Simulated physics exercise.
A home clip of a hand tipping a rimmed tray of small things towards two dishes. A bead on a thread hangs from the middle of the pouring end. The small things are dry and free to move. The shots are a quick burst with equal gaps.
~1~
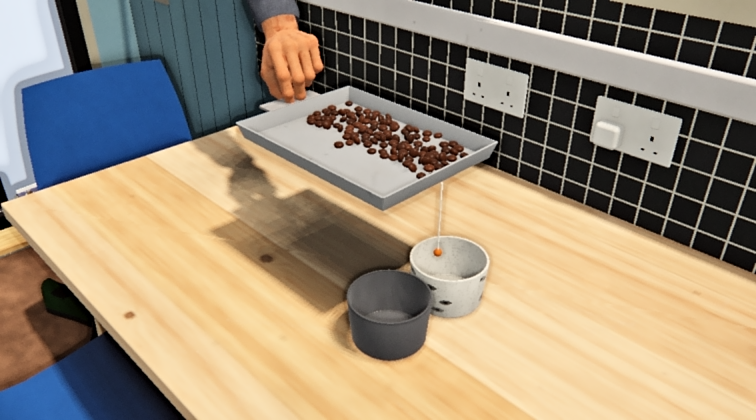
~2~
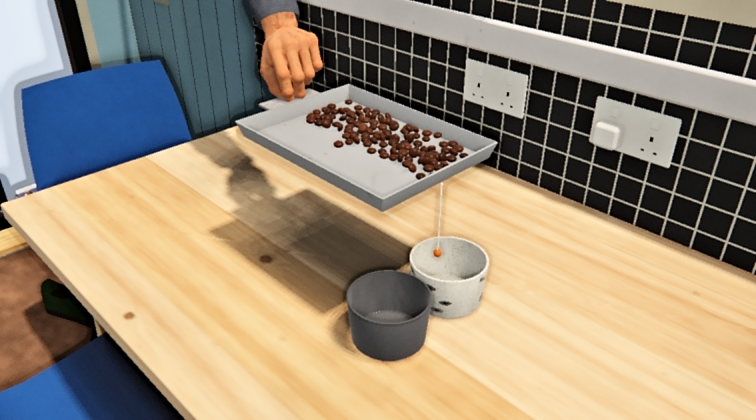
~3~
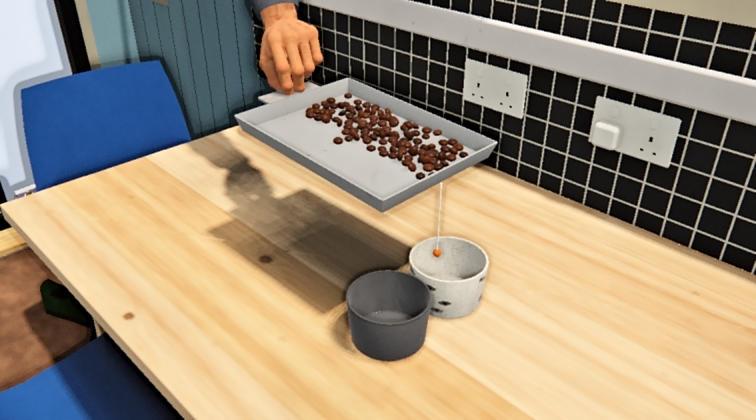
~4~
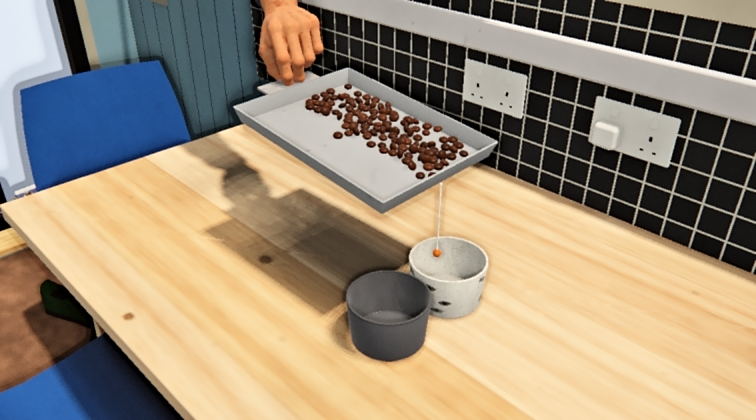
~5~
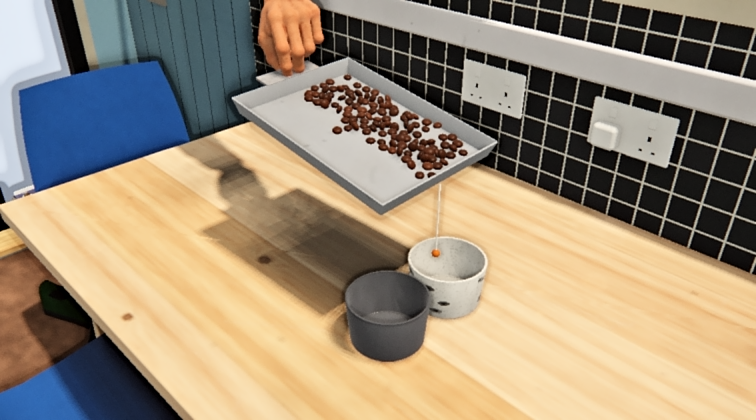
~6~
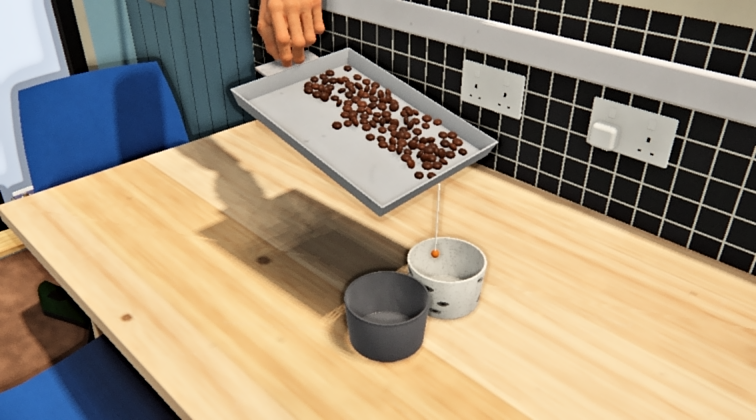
To begin with, a hand holds a grey rimmed tray of small brown pieces nearly level above a dark dish and a speckled white one, with an orange bead hanging from it. The hand then lifts the far end slightly, tilting the tray down at its near left corner, while the pieces barely shift.
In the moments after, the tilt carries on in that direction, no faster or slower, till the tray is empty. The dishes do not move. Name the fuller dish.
The left-hand dish gets more.
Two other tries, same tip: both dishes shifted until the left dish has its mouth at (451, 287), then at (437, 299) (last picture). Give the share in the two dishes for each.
About 50 and 80 per cent.
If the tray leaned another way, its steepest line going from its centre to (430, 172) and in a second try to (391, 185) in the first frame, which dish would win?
The first try: The right-hand dish. The second: The left one.
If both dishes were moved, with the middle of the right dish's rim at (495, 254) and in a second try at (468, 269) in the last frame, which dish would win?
The first try: The dish on the left. The second: The left-hand dish.
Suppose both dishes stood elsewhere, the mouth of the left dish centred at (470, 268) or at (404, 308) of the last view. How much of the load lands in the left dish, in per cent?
Roughly 20 per cent, and 60 per cent.
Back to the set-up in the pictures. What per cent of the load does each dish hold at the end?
For the left dish some 50 %, for the right dish some 0 %.
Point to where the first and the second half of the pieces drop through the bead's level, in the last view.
Early half (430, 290), late half (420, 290).
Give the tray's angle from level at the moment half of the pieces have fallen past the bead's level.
At some 100 degrees.
Soon after the last picture, tray tipped steeply; nearly all on the tray; a stray few in the air.
A little later, tray tipped right over; most on the tray; a small part in the left dish; a small part outside both; a small part in the air.
Later still, tray tipped past a quarter turn; about half in the left dish; a stray few in the right dish; about half outside both.
At rest, tray tipped past a quarter turn; about half in the left dish; a stray few in the right dish; about half outside both.
